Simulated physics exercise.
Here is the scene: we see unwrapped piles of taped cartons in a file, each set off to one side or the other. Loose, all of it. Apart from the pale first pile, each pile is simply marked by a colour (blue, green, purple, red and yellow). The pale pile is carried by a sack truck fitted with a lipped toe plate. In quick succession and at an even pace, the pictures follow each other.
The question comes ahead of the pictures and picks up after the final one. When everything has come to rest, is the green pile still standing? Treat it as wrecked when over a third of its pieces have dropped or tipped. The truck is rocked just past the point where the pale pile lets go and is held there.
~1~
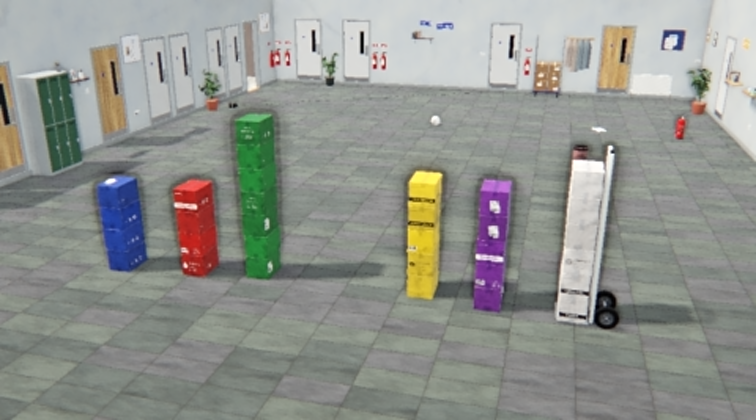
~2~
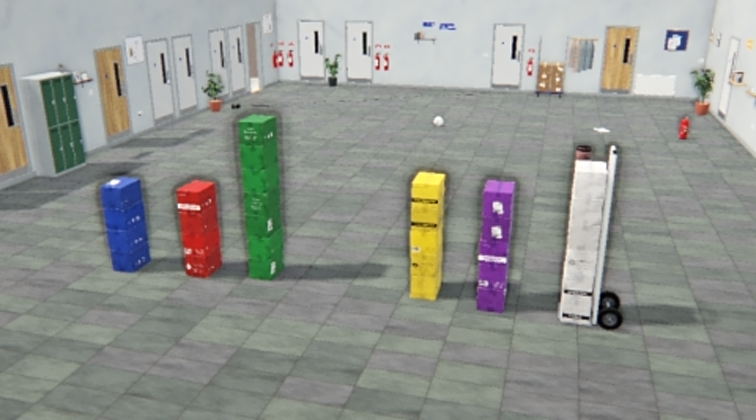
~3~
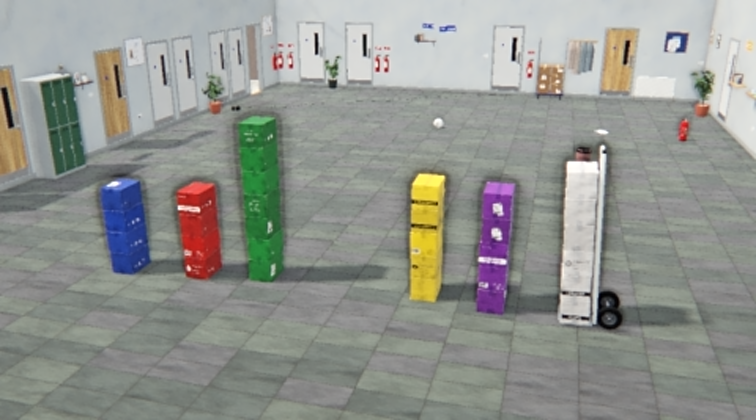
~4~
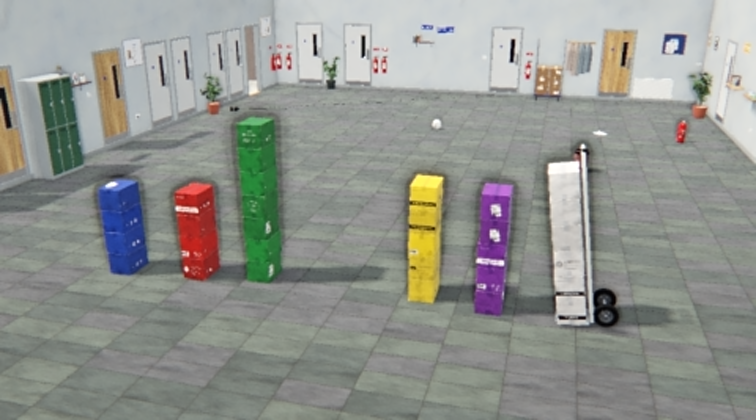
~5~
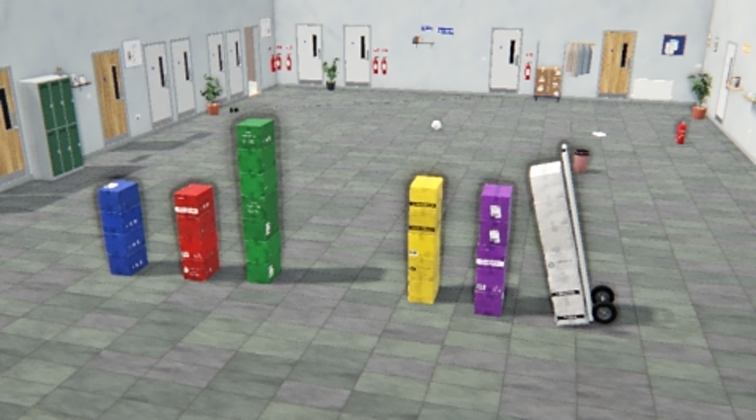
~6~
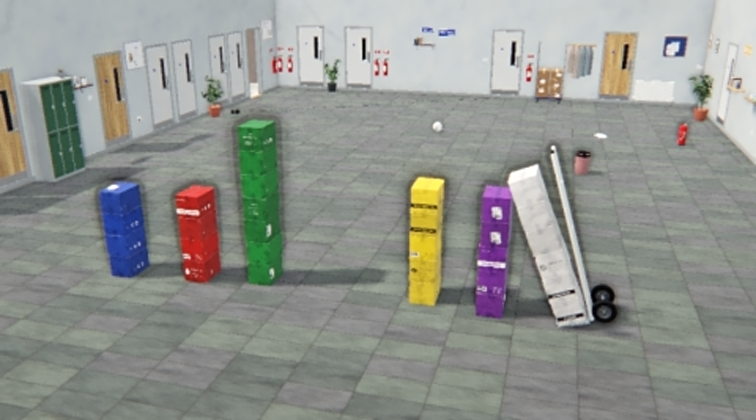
Yes.
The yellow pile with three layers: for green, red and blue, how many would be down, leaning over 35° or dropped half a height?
You'd end up with green at 0, red at 0 and blue at 0.
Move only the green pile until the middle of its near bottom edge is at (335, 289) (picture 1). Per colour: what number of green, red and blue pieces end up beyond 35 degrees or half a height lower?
Final tally, down: Green = 6; red = 3; blue = 3.
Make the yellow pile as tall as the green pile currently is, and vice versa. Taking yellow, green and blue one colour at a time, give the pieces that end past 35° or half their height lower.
Per pile: Yellow 7; green 4; blue 3.
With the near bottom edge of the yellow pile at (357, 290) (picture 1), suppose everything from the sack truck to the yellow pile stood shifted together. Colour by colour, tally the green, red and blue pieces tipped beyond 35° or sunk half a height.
I'd expect green at 6, red at 4 and blue at 4.
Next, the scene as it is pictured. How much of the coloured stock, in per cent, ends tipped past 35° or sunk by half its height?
Something like 35 in a hundred.
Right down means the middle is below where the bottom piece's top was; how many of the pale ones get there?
The pale count is 3.
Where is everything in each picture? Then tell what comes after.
In the first picture (places mark the middle of the side facing us), truck frame (608, 190) level; top green carton (248, 133); top blue carton (129, 193); the rest undisturbed.
In the second picture, truck frame (610, 191) level; top green carton (250, 134).
In the third picture, truck frame (602, 190) rocked barely; top green carton (251, 136); the rest undisturbed.
In the fourth picture, truck frame (585, 189) rocked a little, top of the pale pile leaning a little; top green carton (249, 137); the rest undisturbed.
In the fifth picture, truck frame (570, 188) rocked a little, top of the pale pile leaning clearly; top green carton (249, 138); the rest undisturbed.
In the sixth picture, truck frame (561, 189) rocked clearly, top of the pale pile leaning clearly; top green carton (250, 140); top purple carton (496, 210); the rest undisturbed.
Soon after the last picture, 6 of the pale pile down; none of the 7 green cartons down (3 of 25 in all colours); top green carton unmoved; top purple carton leaning clearly.
A little later, 6 of the pale pile down; none of the 7 green cartons down (9 of 25 in all colours); top green carton unmoved; top yellow carton leaning steeply, some two heights lower.
At rest, 6 of the pale pile down; none of the 7 green cartons down (9 of 25 in all colours); top green carton unmoved; top purple carton on its side. As the last picture would show them, middles, top green carton near (256, 136), top purple carton near (382, 292).
